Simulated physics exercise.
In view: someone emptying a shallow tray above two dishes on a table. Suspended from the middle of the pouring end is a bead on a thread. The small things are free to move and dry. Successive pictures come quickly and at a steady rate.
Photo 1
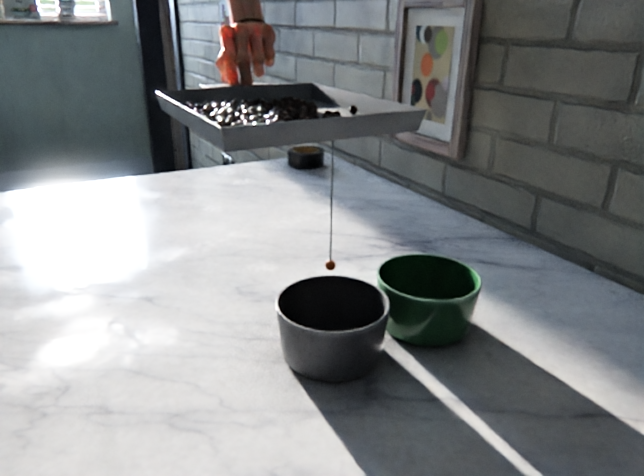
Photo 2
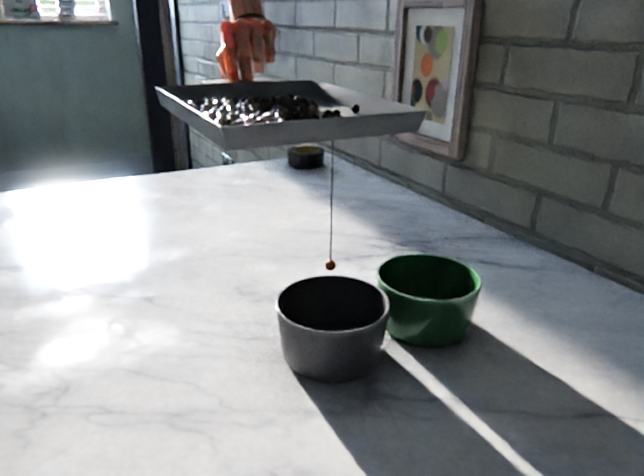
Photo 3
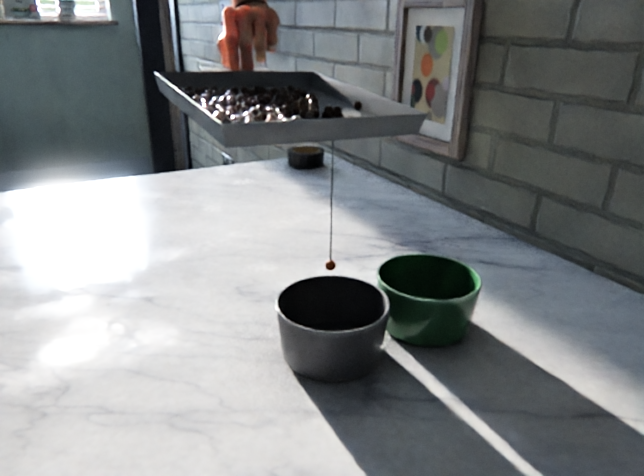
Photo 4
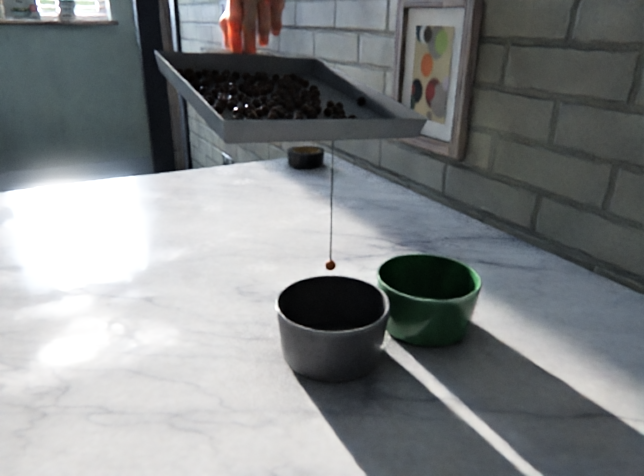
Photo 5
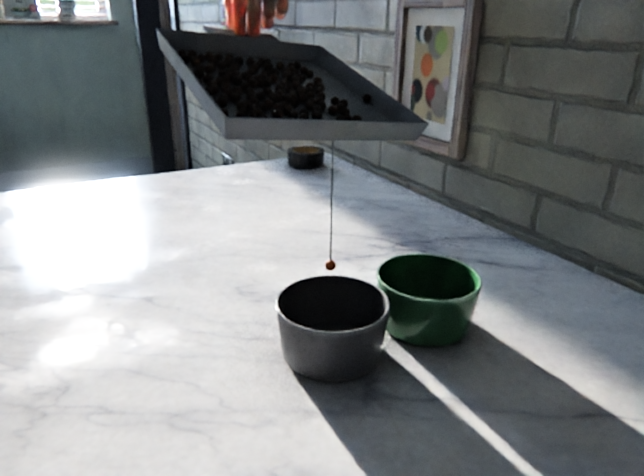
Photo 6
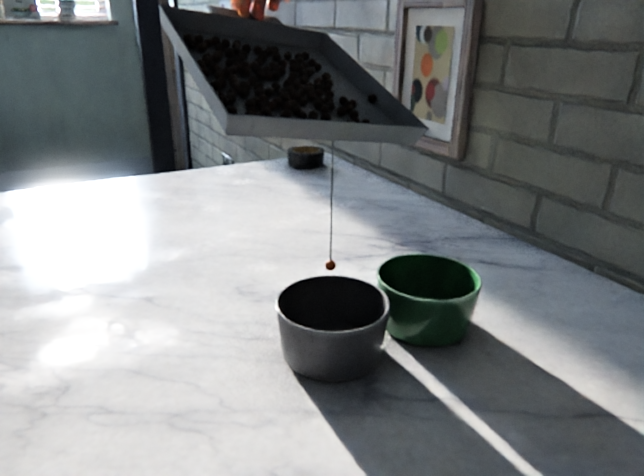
A hand in orange raised the far side of a shallow grey tray above a grey bowl and a green bowl, and the dark little balls inside slid toward its near edge.
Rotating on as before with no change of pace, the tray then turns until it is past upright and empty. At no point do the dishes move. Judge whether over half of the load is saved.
Honestly, the catch comes out above half of the load.
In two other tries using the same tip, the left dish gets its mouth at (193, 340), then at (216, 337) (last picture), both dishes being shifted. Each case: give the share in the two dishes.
Around 0 and around 0 per cent, in that order.
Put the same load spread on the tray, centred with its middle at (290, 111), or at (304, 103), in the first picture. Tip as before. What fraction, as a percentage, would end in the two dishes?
100 % and 100 %.
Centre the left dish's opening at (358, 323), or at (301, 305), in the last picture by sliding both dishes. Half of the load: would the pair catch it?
For the two tries in order: Not as much as half, exceeding half.
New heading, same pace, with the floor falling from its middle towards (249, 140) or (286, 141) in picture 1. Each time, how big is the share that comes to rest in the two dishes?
Near 0 % and 20 %.
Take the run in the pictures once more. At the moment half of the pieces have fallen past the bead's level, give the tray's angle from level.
Somewhere near 95 degrees, I'd say.
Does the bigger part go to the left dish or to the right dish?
It turns out to be the right-positioned one.
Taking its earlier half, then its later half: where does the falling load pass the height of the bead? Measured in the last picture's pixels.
At (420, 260) for the first part, then at (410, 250) for the others.
Soon, tray tipped steeply; most on the tray; a small part in the right dish; about a quarter in the air.
A while on, tray tipped past a quarter turn; a small part on the tray; a stray few in the left dish; about two thirds in the right dish; a small part outside both; about a quarter in the air.
Towards the end, tray tipped past a quarter turn; a stray few in the left dish; nearly all in the right dish; a small part outside both.
Finally, tray tipped past a quarter turn; a stray few in the left dish; nearly all in the right dish; a small part outside both.
